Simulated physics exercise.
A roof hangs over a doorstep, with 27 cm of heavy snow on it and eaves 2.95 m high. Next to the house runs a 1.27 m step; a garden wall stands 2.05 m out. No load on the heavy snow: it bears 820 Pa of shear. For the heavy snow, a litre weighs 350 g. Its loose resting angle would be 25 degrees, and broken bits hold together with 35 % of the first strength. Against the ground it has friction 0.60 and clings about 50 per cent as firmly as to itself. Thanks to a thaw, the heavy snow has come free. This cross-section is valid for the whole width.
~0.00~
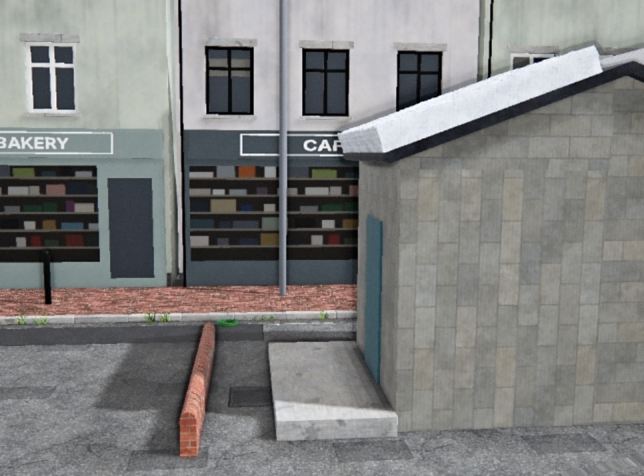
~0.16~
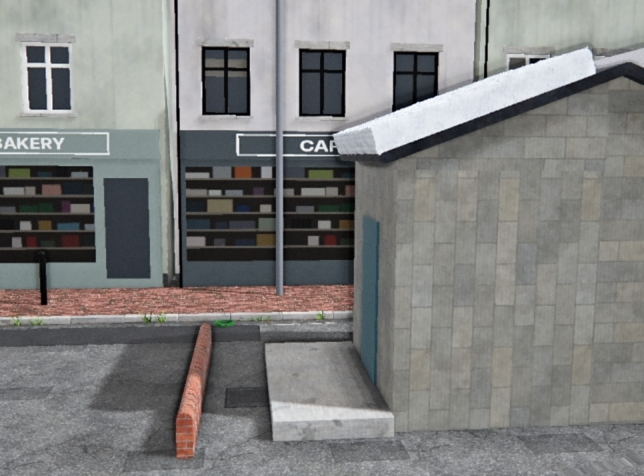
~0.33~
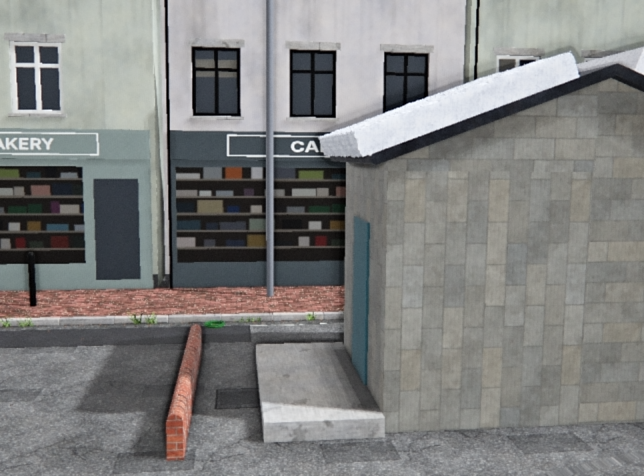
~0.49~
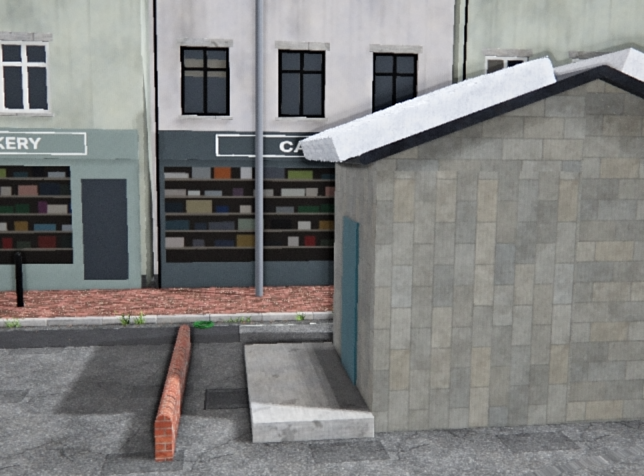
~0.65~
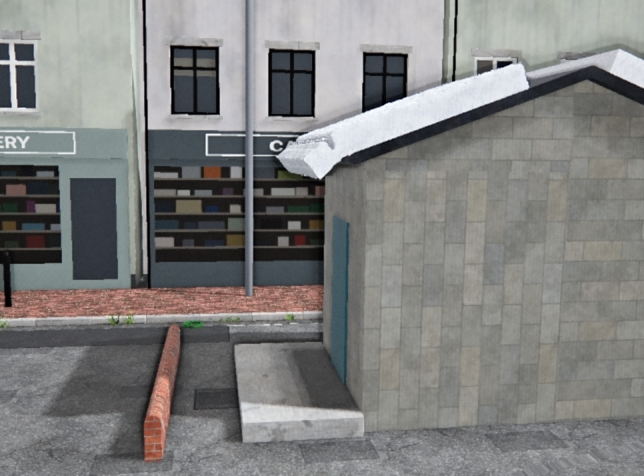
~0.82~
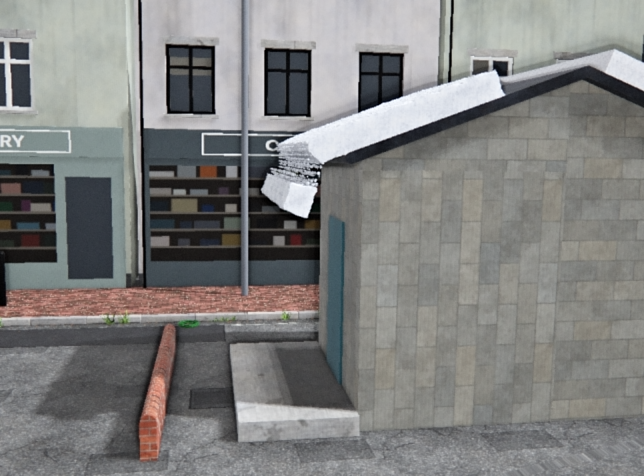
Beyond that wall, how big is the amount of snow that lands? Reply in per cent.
I would say 23 percent.
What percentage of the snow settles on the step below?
Roughly 10 percent, I reckon.
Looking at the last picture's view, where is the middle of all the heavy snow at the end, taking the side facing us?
Estimated pixel: (168, 424).
After 1.21 s, 70 % is still on the roof and 0 % is past the low wall.
After 1.67 s, 16 % is still on the roof and 0 % is past the low wall.
After 2.14 s, none is still on the roof and 22 % is past the low wall.
After 2.60 s, none is still on the roof and 23 % is past the low wall.
After 2.90 s, at the end, none is still on the roof and 23 % is past the low wall.
